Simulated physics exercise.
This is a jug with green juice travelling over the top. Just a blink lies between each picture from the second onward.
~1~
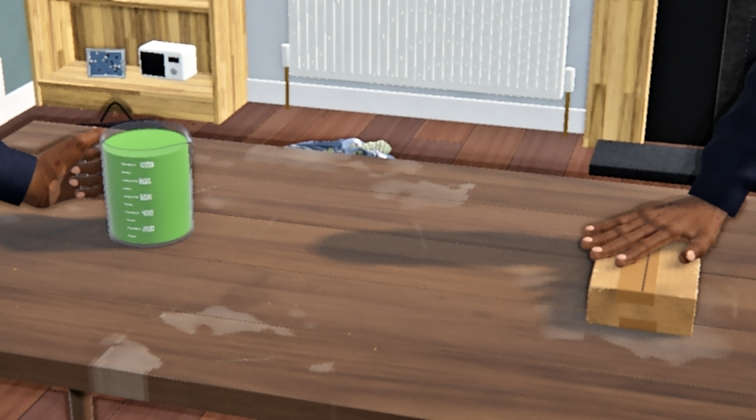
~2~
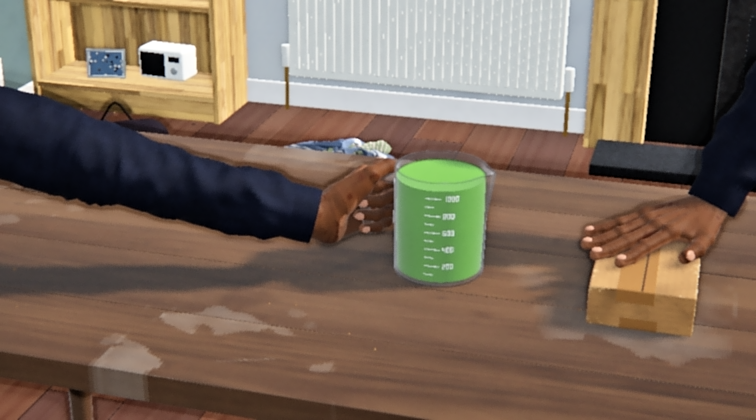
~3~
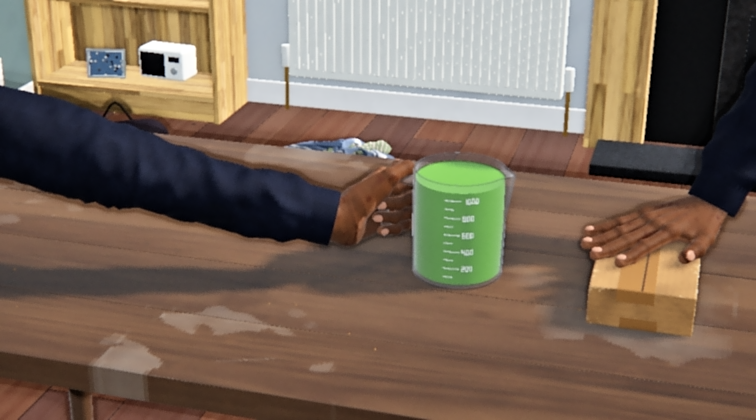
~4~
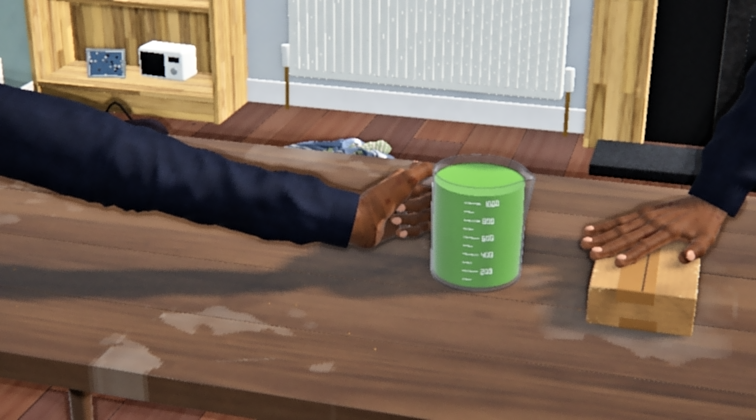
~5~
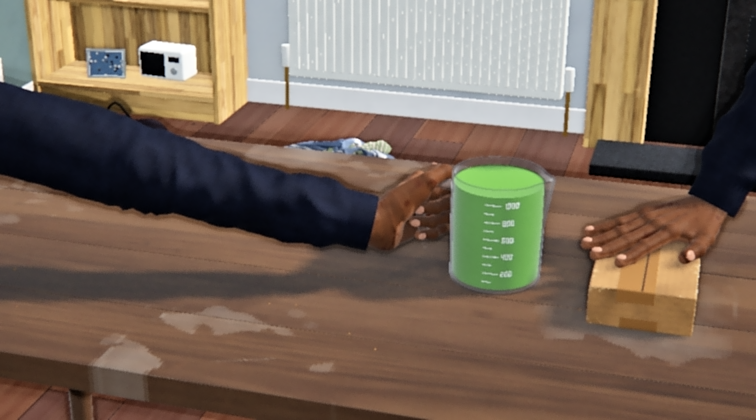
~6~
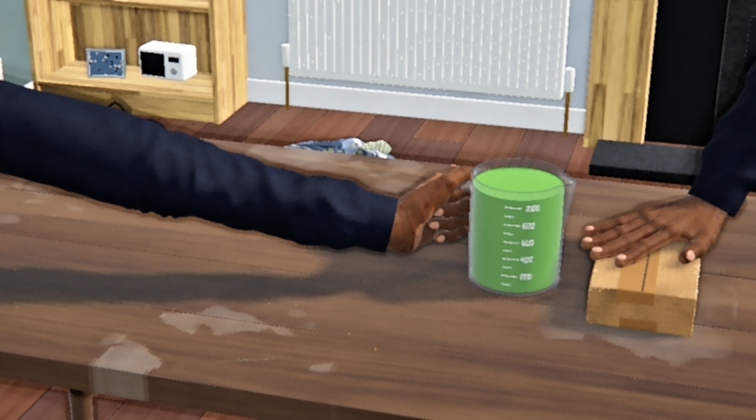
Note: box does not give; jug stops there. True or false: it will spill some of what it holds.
True.
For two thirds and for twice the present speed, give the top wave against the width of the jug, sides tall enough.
Roughly 15 percent, then roughly 45 percent.
A moment on, the jug meets the box.
Further on, the green juice surges up the wall; a puddle lies under it.
When it is over, the jug stands at the box; a puddle lies under it.
